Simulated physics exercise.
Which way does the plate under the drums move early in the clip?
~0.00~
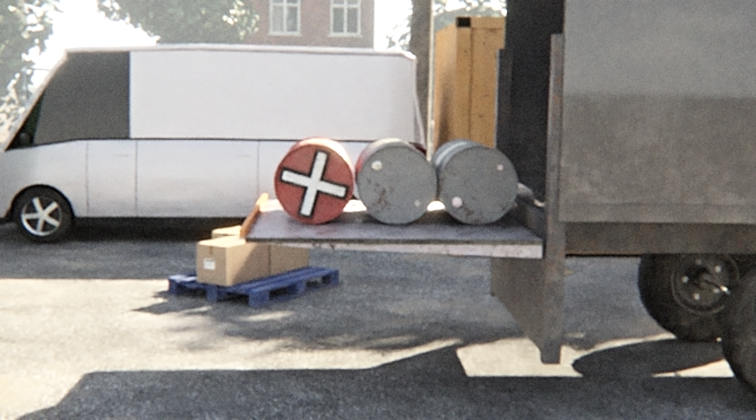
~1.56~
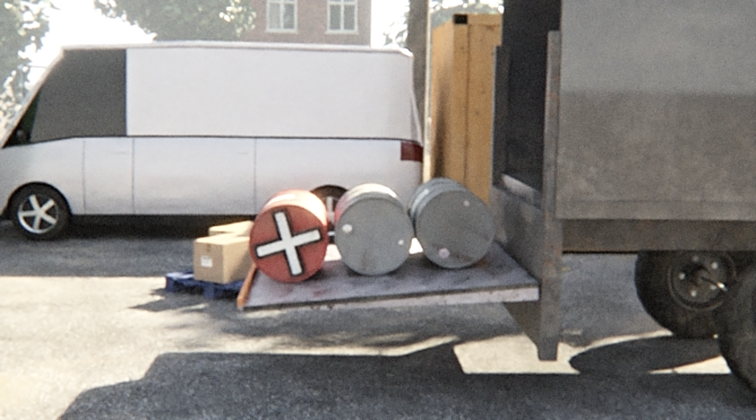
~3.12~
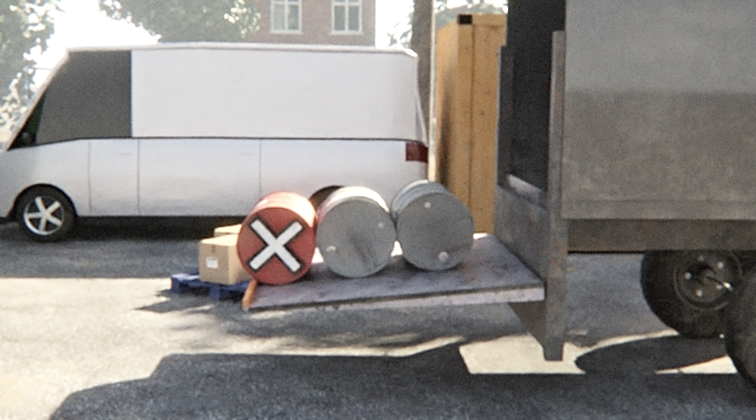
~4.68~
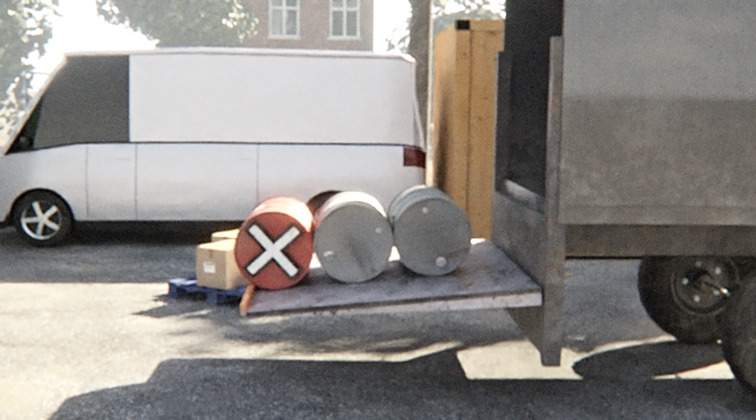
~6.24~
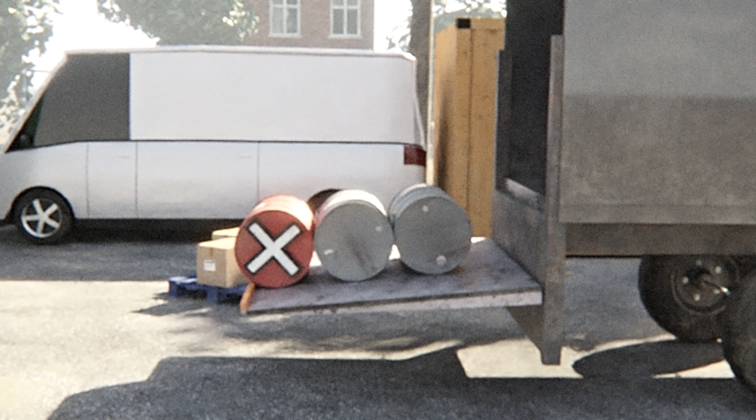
The plate moves down, and its outer end tips lower on the left.
